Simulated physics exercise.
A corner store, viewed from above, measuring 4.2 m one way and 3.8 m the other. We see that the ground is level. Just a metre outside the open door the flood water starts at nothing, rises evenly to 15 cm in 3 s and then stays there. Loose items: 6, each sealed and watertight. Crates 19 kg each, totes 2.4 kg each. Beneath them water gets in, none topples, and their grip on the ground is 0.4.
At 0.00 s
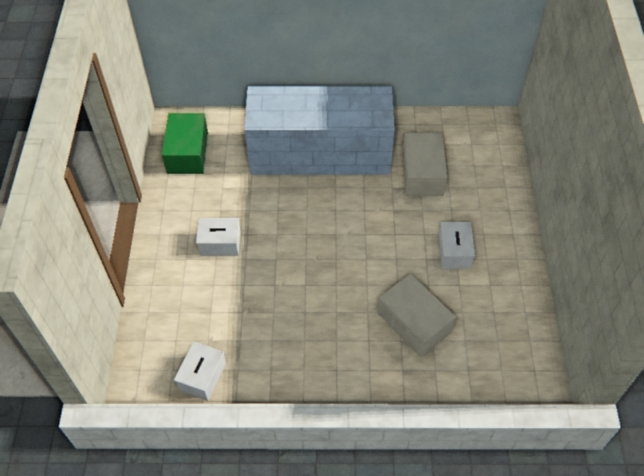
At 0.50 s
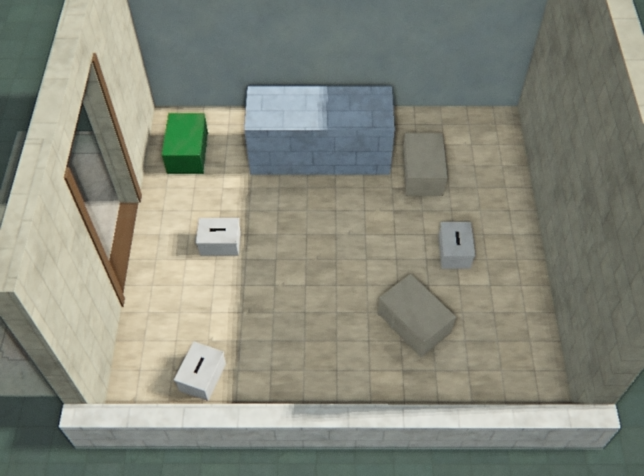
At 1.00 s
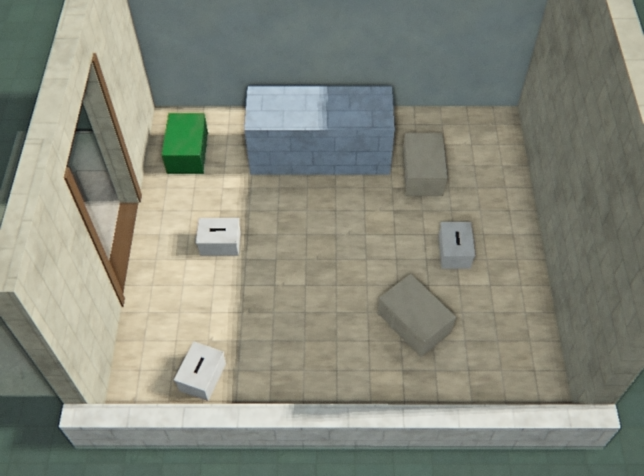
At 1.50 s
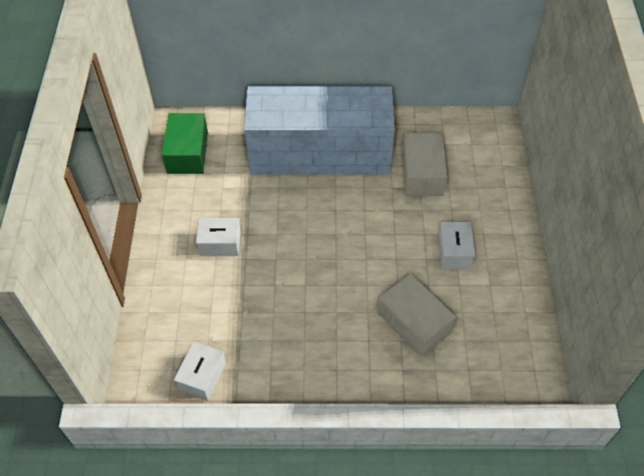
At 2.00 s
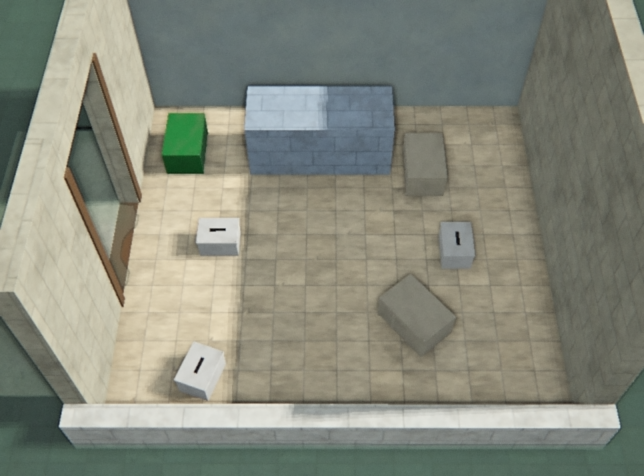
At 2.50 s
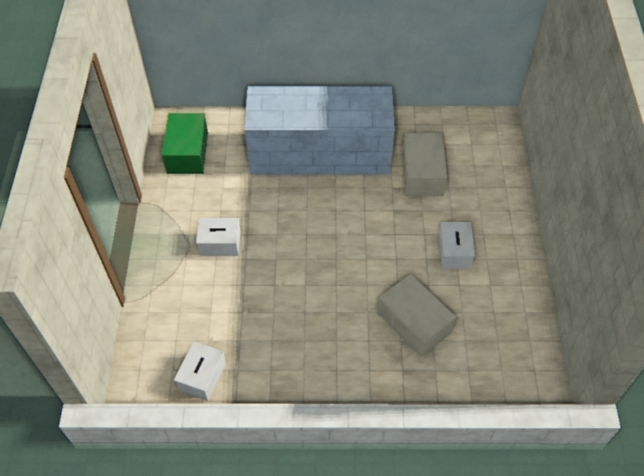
At the start, a green crate, a blue block and several grey and white boxes sit on a dry tiled floor. Greenish water covers the dark paving outside, then creeps up to the doorway on the left, and finally a thin, clear sheet fans onto the floor while every box stays still.
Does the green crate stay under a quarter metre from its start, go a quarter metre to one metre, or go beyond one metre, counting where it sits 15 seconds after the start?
By then it is left almost where it was.
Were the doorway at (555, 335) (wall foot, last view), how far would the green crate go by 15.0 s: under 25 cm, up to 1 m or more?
Outcome - green crate: Short shift.
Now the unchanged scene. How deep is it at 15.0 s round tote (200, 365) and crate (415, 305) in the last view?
Close to 5 and 10 centimetres.
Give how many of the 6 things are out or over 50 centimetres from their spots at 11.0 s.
The number I get is 2.
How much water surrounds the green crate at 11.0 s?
Near 3 cm deep.
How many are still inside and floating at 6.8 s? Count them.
The count is 2.
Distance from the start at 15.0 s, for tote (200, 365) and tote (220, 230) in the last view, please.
The first is 80 cm from its start, the second 150 cm.
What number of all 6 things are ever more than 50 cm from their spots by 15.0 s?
5 in all.
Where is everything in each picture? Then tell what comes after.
The green crate at (184, 134) rests on the ground; water covers 0.0 m2; 0 of 6 have shifted, in the first picture.
The green crate at (184, 134), on the bottom; water covers 0.0 m2; 0 of 6 have shifted, in the second picture.
The green crate at (184, 134) rests on the ground; 0.0 m2 under water; 0 of 6 have shifted, in the third picture.
The green crate at (184, 134) rests on the ground; 0.0 m2 under water; 0 of 6 have shifted, in the fourth picture.
The green crate at (184, 134) rests on the ground; water covers 0.0 m2; 0 of 6 have shifted, in the fifth picture.
The green crate at (184, 134), on the bottom; 0.4 m2 under water; 0 of 6 have shifted, in the sixth picture.
After 3.5 s the green crate is near (184, 134), 0.0 m from its start, aground; 0 afloat.
After 6.8 s the green crate is near (184, 134), 0.0 m from its start, aground; 2 afloat.
After 11.0 s the green crate is near (184, 134), 0.0 m from its start, aground; 4 afloat.
After 15.0 s the green crate is near (184, 134), 0.0 m from its start, aground; 5 afloat.
